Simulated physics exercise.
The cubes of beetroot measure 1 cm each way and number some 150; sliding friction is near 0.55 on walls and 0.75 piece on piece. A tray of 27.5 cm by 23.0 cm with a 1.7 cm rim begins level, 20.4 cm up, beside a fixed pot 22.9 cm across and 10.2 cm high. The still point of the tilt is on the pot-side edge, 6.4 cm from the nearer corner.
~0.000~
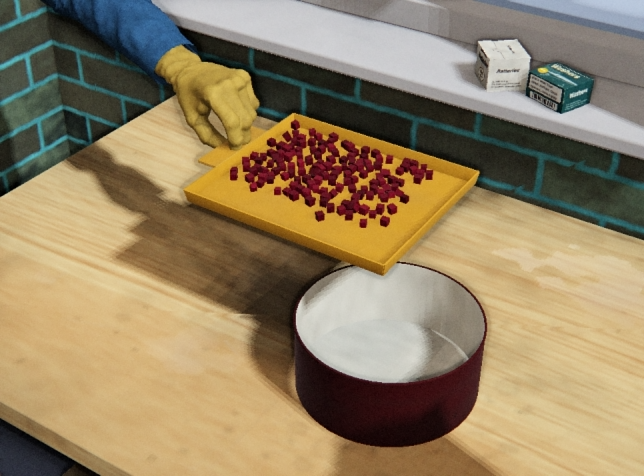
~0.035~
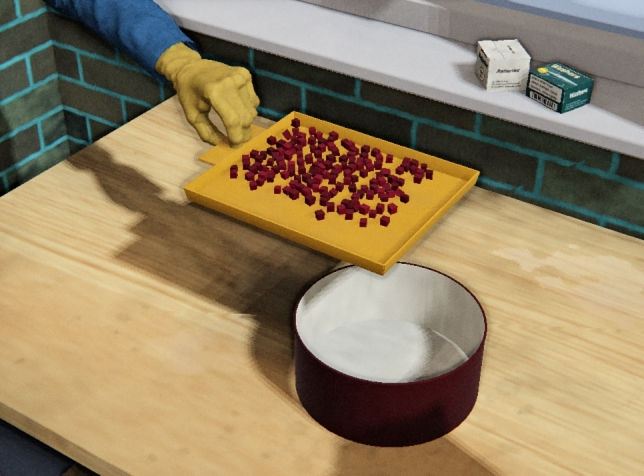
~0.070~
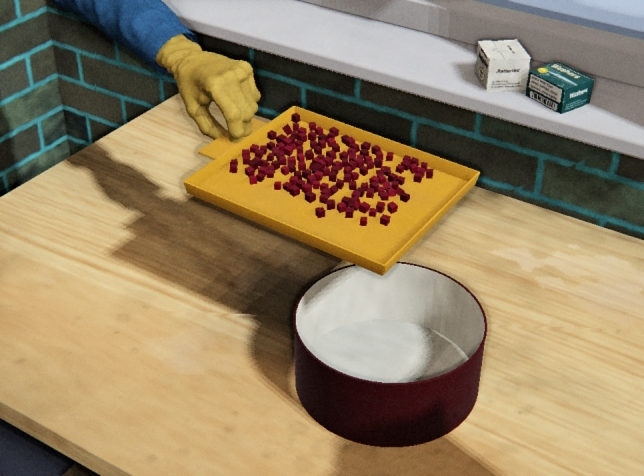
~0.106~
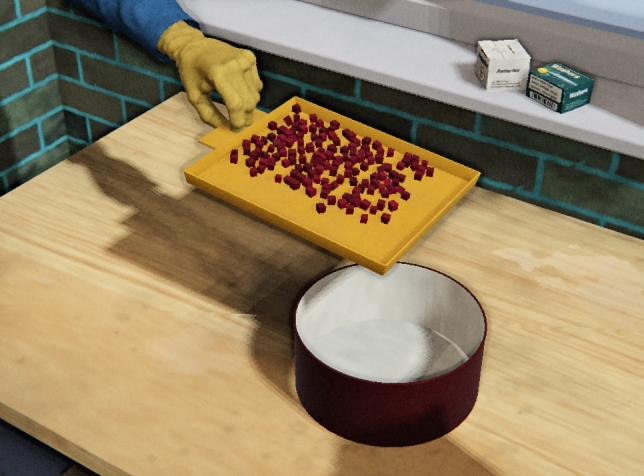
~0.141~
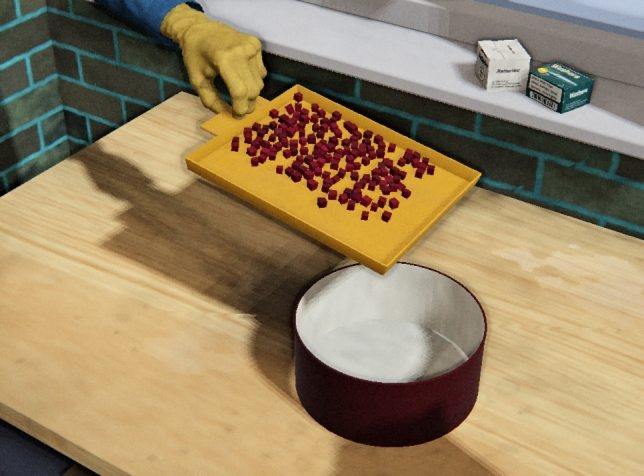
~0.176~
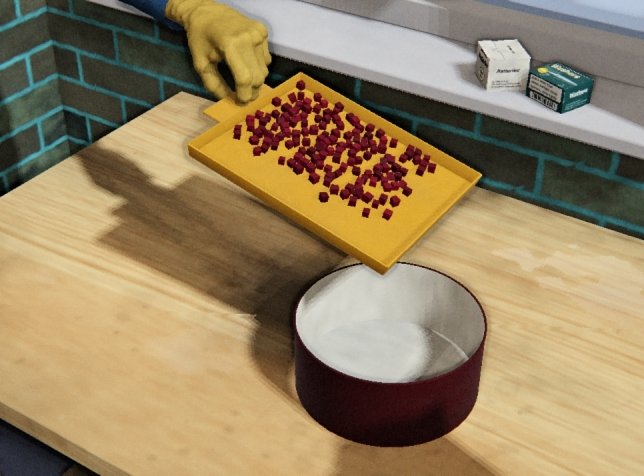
The footage shows a yellow-gloved hand holding an orange tray of small dark red beetroot cubes beside a dark red pot on a wooden worktop, then raising the handle end so the tray tilts gradually toward the pot.
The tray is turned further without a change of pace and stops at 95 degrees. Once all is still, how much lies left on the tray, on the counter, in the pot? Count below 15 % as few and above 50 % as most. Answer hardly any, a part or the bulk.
Tray hardly any, counter the bulk, pot a part.
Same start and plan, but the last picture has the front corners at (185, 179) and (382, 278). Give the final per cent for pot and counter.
Pot 60, counter 40.
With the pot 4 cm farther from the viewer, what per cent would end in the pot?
In that case some 40 per cent.
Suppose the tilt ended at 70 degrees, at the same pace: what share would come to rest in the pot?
In that case some 15 per cent.
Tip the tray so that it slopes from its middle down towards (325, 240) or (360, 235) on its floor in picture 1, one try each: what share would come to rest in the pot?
Some 70 and 75 per cent.
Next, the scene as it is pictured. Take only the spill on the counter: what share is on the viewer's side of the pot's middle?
Roughly 10 per cent.
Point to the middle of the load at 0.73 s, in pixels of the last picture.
Around (472, 221).
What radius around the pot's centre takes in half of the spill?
Roughly 24 cm.
After 0.51 s, tilt 54 degrees; the tray holds 100 %, the pot 0 %.
Then, at 0.73 s, tilt 80 degrees; the tray holds 60 %, the pot 0 %.
Then, at 1.06 s, tilt 95 degrees; the tray holds 20 %, the pot 20 %.
At rest (2.3 s), tray 5 %, counter 70 %, pot 25 %.
